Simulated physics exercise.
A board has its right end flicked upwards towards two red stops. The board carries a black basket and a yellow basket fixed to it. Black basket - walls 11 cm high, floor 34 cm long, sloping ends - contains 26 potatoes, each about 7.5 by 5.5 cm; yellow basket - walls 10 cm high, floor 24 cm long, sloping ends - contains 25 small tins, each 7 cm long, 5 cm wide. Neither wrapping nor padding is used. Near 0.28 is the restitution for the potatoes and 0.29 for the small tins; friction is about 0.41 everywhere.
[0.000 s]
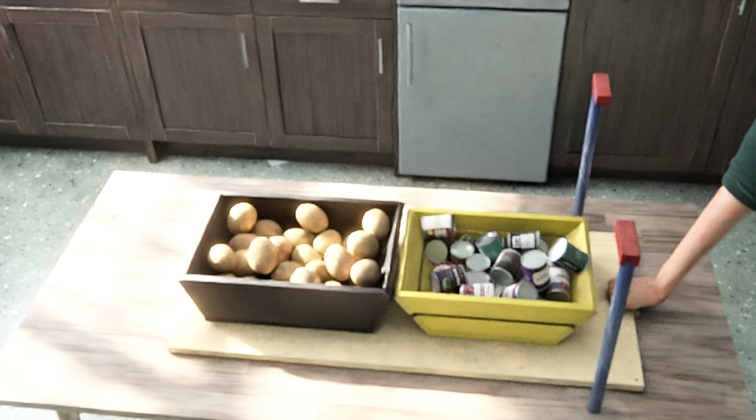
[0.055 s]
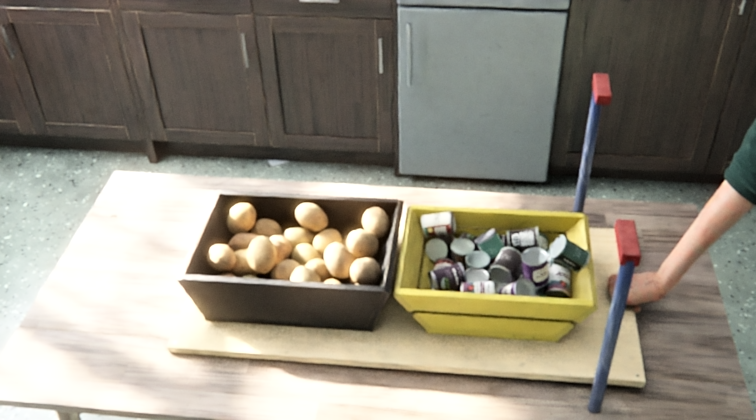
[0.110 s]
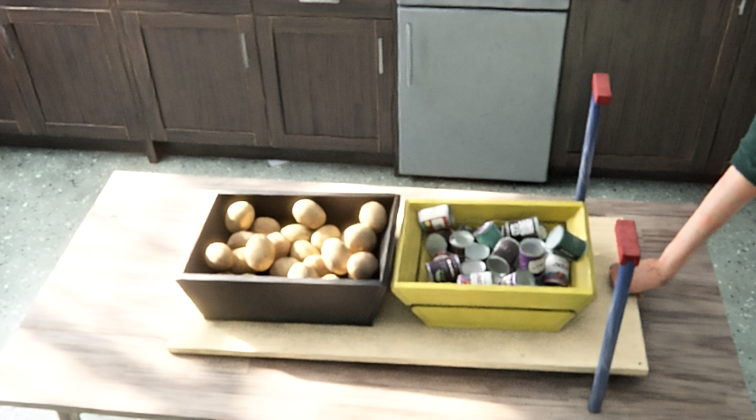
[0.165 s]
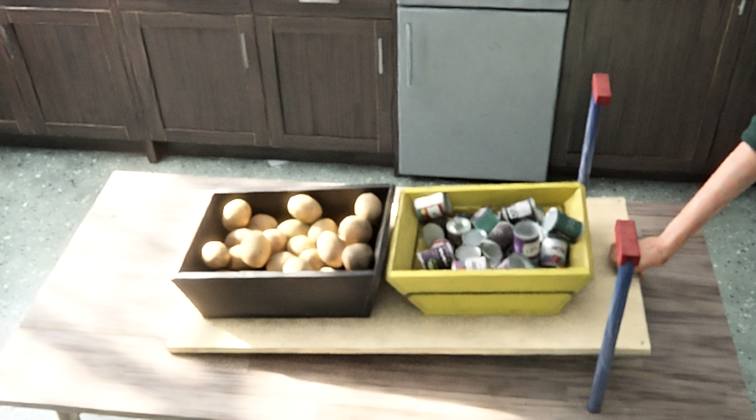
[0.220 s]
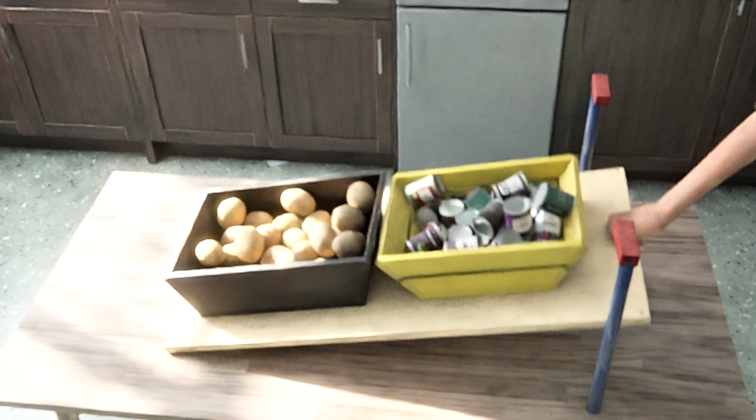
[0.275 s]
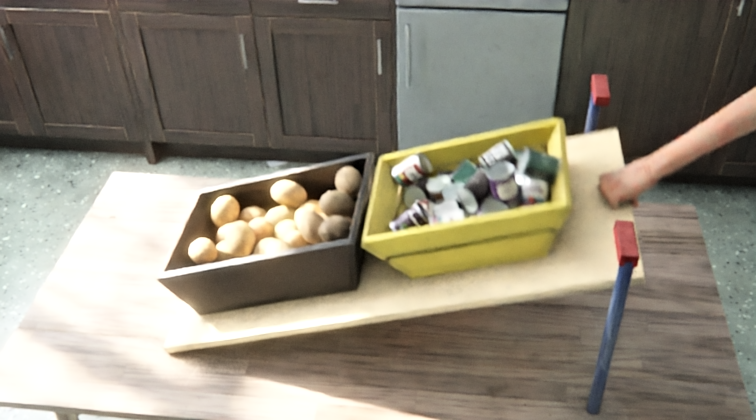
At the start, a black basket of potatoes and a yellow basket of small tins sit side by side on a flat board on a table, a hand at its right end. The hand then raises that end, slightly at first, then more steeply between two blue posts with red tops, tilting both baskets.
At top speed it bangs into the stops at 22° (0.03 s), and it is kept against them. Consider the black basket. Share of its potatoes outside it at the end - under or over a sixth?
Under a sixth.
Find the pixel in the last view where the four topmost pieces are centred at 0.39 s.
Their centre sits close to pixel (480, 113).
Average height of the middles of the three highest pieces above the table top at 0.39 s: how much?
Roughly 50 centimetres.
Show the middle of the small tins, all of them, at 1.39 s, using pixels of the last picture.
Near (337, 208) in pixels.
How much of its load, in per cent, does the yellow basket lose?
The yellow basket comes in at 50 in a hundred.
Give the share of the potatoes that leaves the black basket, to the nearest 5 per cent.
Close to 0 in a hundred of them.
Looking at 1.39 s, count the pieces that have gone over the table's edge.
The number is close to 2.
After 0.29 s, it hits the stops.
After 0.39 s, tilt 22°; black basket 26 in, 0 out and yellow basket 25 in, 0 out.
After 0.53 s, tilt 22°; black basket 26 in, 0 out and yellow basket 23 in, 2 out.
After 0.79 s, tilt 22°; black basket 26 in, 0 out and yellow basket 13 in, 12 out.
Final count (at 1.39 s), black basket 26 in, 0 out and yellow basket 12 in, 13 out. Asked share, 0 of 26, 0 per cent.
